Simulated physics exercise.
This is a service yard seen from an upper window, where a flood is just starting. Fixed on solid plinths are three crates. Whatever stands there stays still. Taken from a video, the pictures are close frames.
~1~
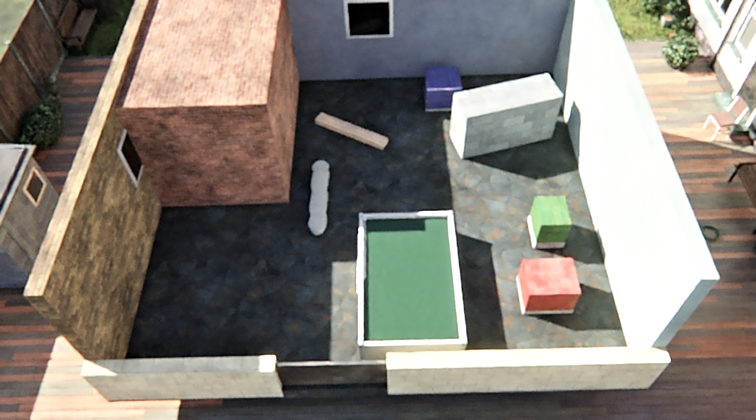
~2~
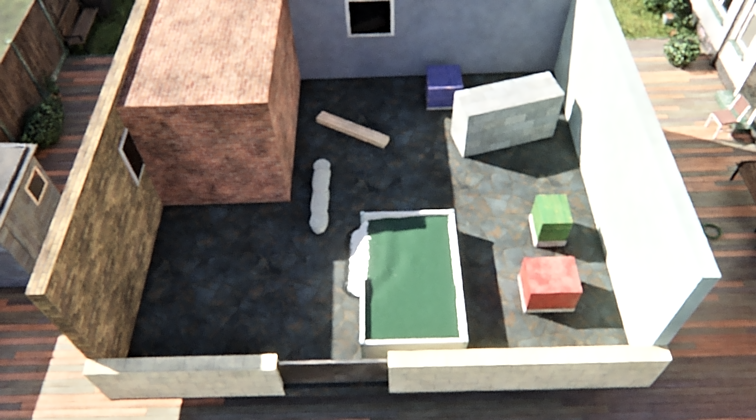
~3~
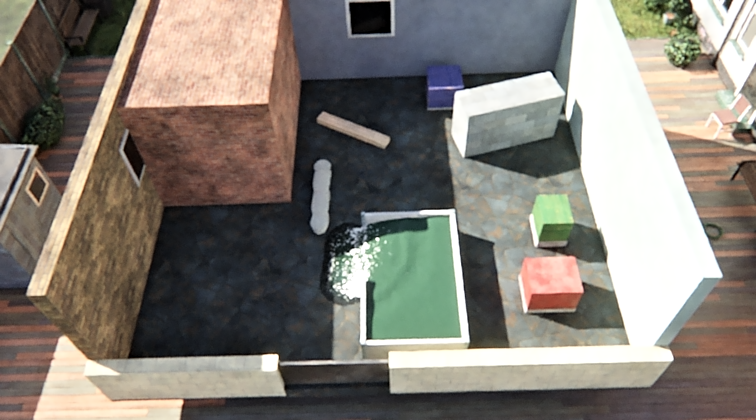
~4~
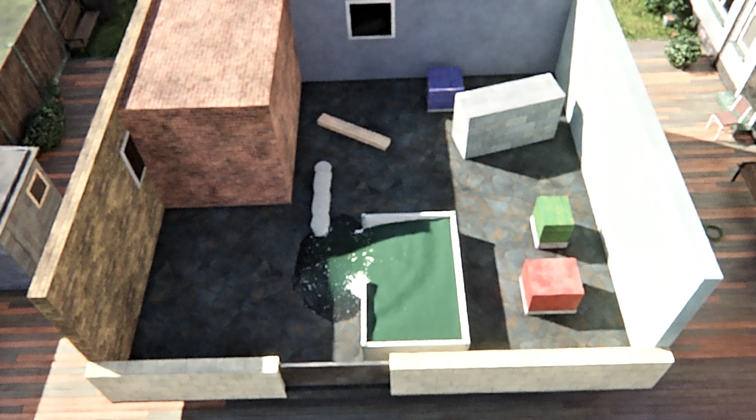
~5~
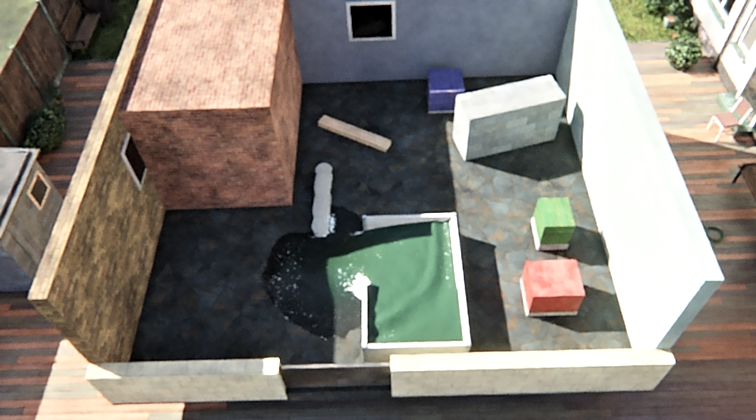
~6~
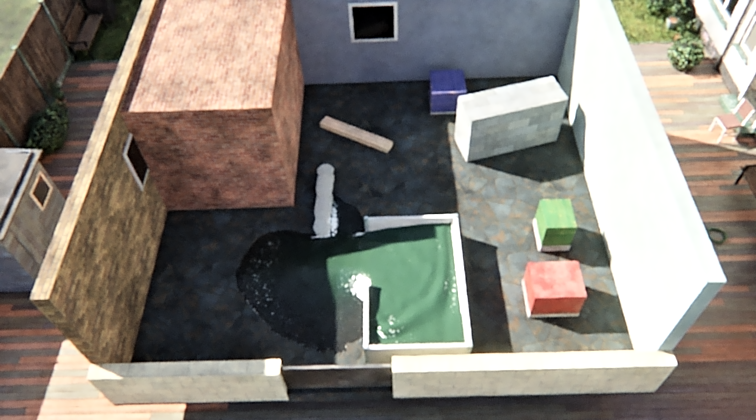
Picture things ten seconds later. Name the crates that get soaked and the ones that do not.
In order: The green crate will be spared, the blue crate will be spared, the red crate will be spared.
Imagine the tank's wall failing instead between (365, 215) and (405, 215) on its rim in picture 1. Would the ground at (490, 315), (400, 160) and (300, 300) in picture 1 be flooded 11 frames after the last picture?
Point by point: Unwetted, drenched, unwetted.
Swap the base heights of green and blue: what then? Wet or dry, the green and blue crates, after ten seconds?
Green stays out of it; blue stays out of it.
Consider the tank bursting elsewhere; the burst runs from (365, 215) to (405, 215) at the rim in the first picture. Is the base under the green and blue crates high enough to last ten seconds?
My take: The green one stays clear, while the blue one gets flooded.
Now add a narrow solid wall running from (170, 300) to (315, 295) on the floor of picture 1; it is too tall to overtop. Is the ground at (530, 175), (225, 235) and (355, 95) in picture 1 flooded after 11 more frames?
The first point comes out unwetted, the next inundated, the last unwetted.
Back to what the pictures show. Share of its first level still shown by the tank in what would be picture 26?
I'd put it close to 38 percent.
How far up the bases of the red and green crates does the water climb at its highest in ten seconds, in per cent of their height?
Around 40 % and 10 %.
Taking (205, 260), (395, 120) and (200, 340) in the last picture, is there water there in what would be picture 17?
First inundated, second spared, third inundated.
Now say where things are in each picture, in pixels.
The first frame shows still water in the tank at (409, 276).
In the second frame, water pours out at (365, 256) and has run to (356, 232).
In the third frame, water pours out at (366, 258) and has run to (326, 289).
In the fourth frame, the front is at (300, 289), out from the gap at (367, 259).
In the fifth frame, water pours out at (367, 261) and has run to (268, 280).
In the sixth frame, the front is at (243, 281), out from the gap at (369, 262).
A moment on, water covers 25 % of the floor; the green crate not reached, the blue crate not reached, the red crate not reached.
Next, water covers 30 % of the floor; the green crate not reached, the blue crate not reached, the red crate not reached.
Then, water covers 35 % of the floor; the green crate not reached, the blue crate not reached, the red crate not reached.
Later, water covers 50 % of the floor; the green crate not reached, the blue crate water round its plinth, the red crate not reached.
In the end, water covers 60 % of the floor; the green crate stayed above the water, the blue crate stayed above the water, the red crate stayed above the water.
